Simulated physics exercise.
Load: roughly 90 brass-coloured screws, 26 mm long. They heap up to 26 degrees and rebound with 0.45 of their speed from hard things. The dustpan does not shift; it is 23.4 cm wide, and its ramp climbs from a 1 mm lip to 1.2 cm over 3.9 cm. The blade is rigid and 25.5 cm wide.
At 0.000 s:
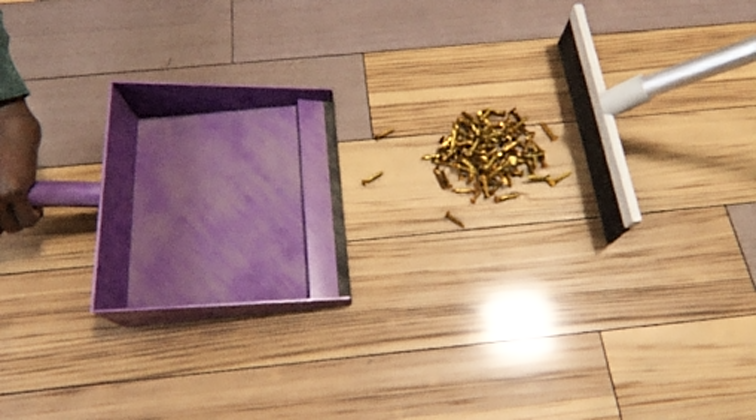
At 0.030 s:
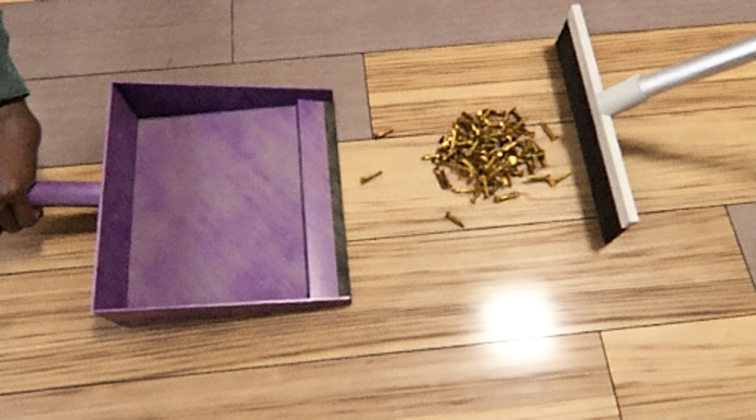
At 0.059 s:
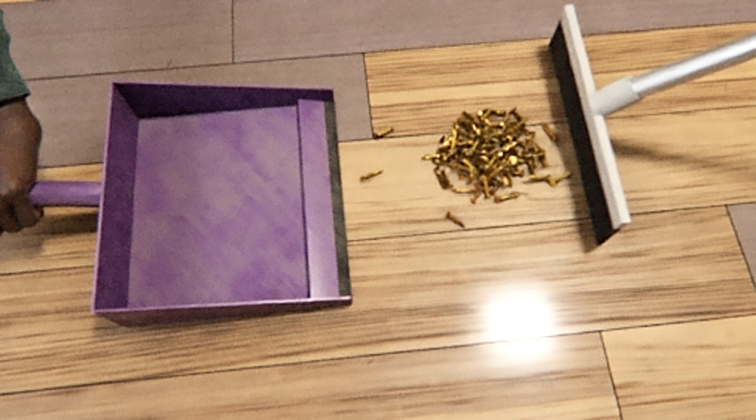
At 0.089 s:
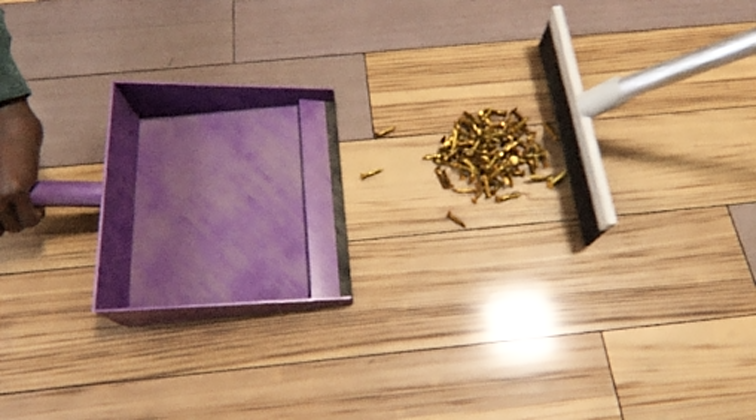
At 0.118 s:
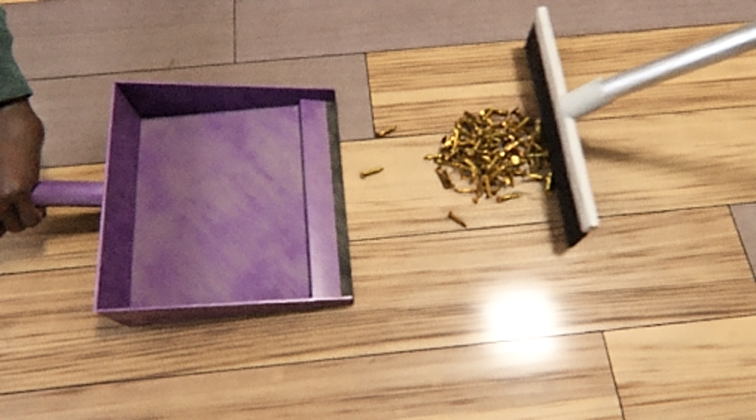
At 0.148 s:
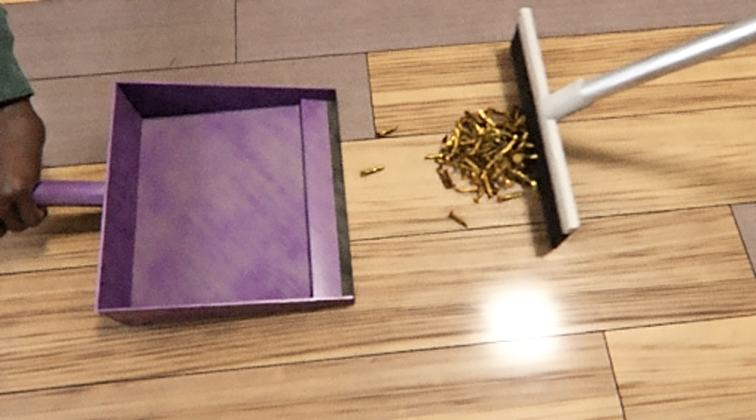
In this clip, a wide blade on a pale handle slides left across a wooden floor and begins pushing the near edge of a pile of brass-coloured screws, while a hand holds a purple dustpan still at left.
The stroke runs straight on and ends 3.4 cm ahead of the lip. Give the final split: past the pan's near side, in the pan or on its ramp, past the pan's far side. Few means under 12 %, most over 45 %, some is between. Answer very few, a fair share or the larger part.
Near side very few, pan a fair share, far side very few.
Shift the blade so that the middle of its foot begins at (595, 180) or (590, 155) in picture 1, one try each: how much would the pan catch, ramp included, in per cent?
Some 30 and 30 per cent.
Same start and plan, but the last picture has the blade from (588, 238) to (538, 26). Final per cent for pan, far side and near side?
Pan 25, far 0, near 0.
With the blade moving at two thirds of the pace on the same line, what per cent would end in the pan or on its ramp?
In that case some 25 per cent.
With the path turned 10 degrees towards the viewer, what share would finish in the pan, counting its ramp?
Then about 35 per cent.
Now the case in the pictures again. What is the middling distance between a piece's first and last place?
About 16 cm.
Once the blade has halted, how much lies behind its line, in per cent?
About 0 per cent.
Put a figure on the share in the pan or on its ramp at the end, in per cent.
Some 30 per cent.
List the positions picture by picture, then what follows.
In the first frame, blade from (631, 222) to (575, 15), moved 0.0 cm, 0 of the pieces shifted so far; middle of the pieces at (485, 151); pan at (219, 207).
In the second frame, blade from (628, 222) to (573, 15), moved 0.3 cm, 0 of the pieces shifted so far; middle of the pieces at (485, 151).
In the third frame, blade from (620, 223) to (566, 15), moved 1.1 cm, 1 of the pieces shifted so far; middle of the pieces at (485, 151).
In the fourth frame, blade from (607, 224) to (554, 16), moved 2.5 cm, 2 of the pieces shifted so far; middle of the pieces at (486, 151).
In the fifth frame, blade from (589, 226) to (539, 17), moved 4.4 cm, 3 of the pieces shifted so far; middle of the pieces at (487, 151).
In the sixth frame, blade from (570, 228) to (523, 18), moved 6.3 cm, 23 of the pieces shifted so far; middle of the pieces at (487, 150); pan at (222, 206). Its pace works out near 0.64 m/s.
Then, at 0.29 s, middle of the blade 12 cm from the lip; 0 % over the lip, far side 0 %, near side 0 %.
After 0.39 s, middle of the blade 6 cm from the lip; 0 % over the lip, far side 0 %, near side 0 %.
After 0.62 s, middle of the blade 4 cm from the lip; 35 % over the lip, far side 0 %, near side 0 %.
In the end, at 1.8 s, near side 0 %, pan 30 %, far side 0 %, in front of the lip or behind the blade 65 %.
